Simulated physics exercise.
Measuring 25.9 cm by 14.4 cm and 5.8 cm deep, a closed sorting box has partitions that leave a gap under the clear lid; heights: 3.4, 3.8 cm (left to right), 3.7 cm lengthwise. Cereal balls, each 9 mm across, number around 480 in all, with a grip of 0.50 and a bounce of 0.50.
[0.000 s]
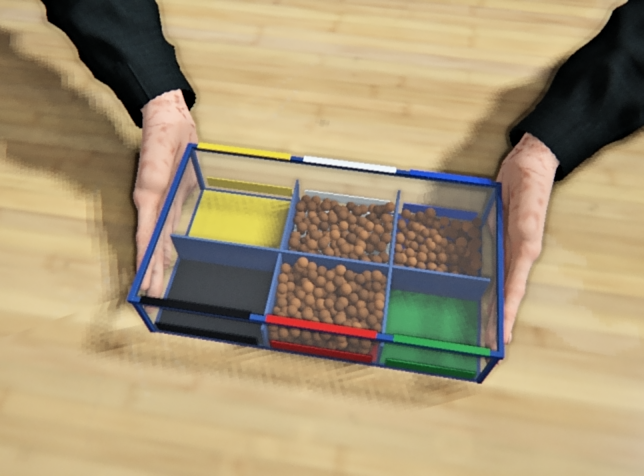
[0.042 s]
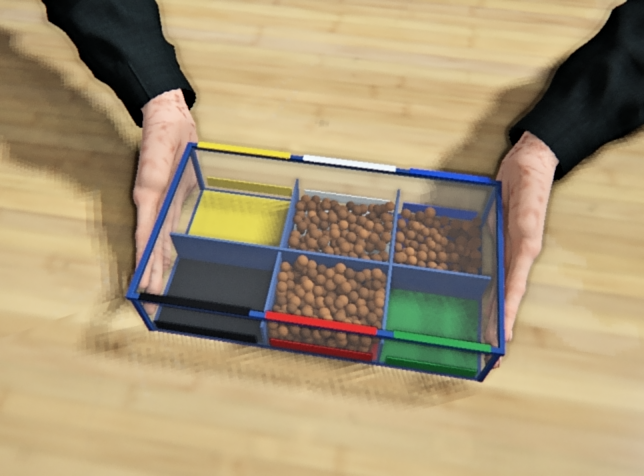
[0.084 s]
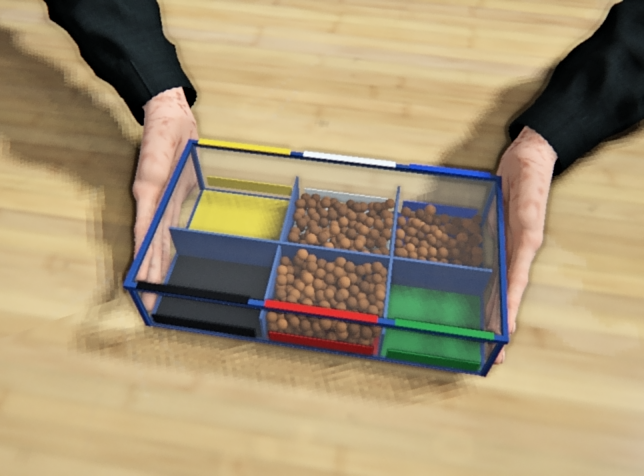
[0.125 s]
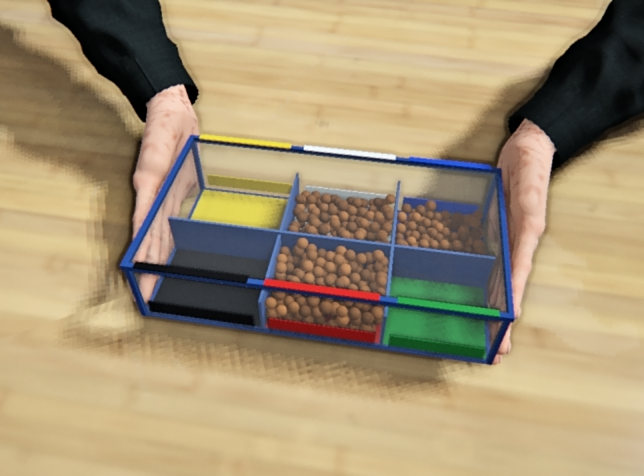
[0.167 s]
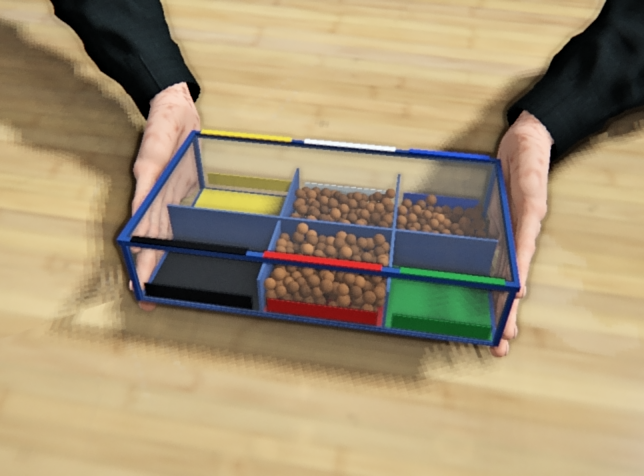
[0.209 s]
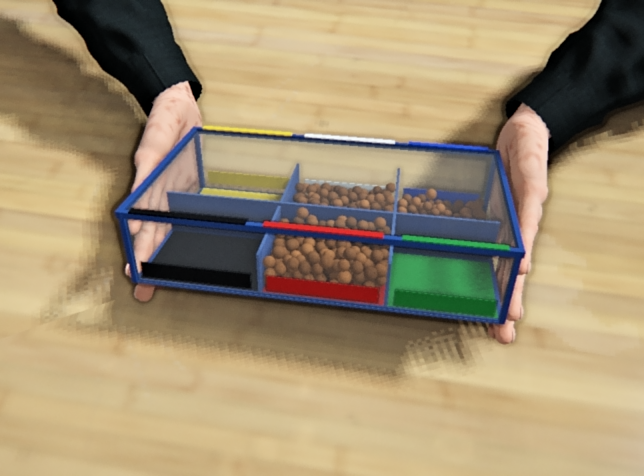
Two hands steadily tilt a clear-lidded, divided box of brown balls above a wooden surface.
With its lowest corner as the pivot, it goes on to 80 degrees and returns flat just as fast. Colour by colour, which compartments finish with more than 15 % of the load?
Red: Yes, blue: Yes, green: No, yellow: No, white: Yes, black: No.
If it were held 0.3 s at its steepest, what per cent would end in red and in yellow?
You'd end up with red at 25 per cent and yellow at 10 per cent.
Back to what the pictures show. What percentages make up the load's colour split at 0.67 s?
Shares - red: 35; blue: 25; green: 0; yellow: 0; white: 40; black: 0.
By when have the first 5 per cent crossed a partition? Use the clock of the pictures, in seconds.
0.65 s, roughly.
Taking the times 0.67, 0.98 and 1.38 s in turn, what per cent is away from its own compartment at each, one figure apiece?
In order, some 10, 15 and 15.
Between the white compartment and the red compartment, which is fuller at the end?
It's the white one that holds more.
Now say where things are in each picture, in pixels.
In the first picture, box tilt 0 degrees, front corners at (135, 298) and (498, 353); red 40 %, blue 25 %, white 35 %.
In the second picture, box tilt 1 degrees, front corners at (134, 294) and (499, 349).
In the third picture, box tilt 5 degrees, front corners at (131, 284) and (502, 337), lowest corner left back.
In the fourth picture, box tilt 10 degrees, front corners at (128, 264) and (508, 315), lowest corner left back.
In the fifth picture, box tilt 17 degrees, front corners at (126, 239) and (513, 285), lowest corner left back.
In the sixth picture, box tilt 24 degrees, front corners at (124, 212) and (518, 251), lowest corner left back; red 40 %, blue 25 %, white 35 %. The box's pace is about 160 degrees a second.
After 0.67 s, tilt 78 degrees; red 35 %, blue 25 %, white 40 %.
After 0.98 s, tilt 31 degrees; red 25 %, blue 25 %, yellow 5 %, white 45 %.
Then, at 1.38 s, tilt 0 degrees; red 25 %, blue 25 %, yellow 5 %, white 45 %.
In the end, at 2.0 s, red 25 %, blue 25 %, green 0 %, yellow 5 %, white 45 %, black 0 %.
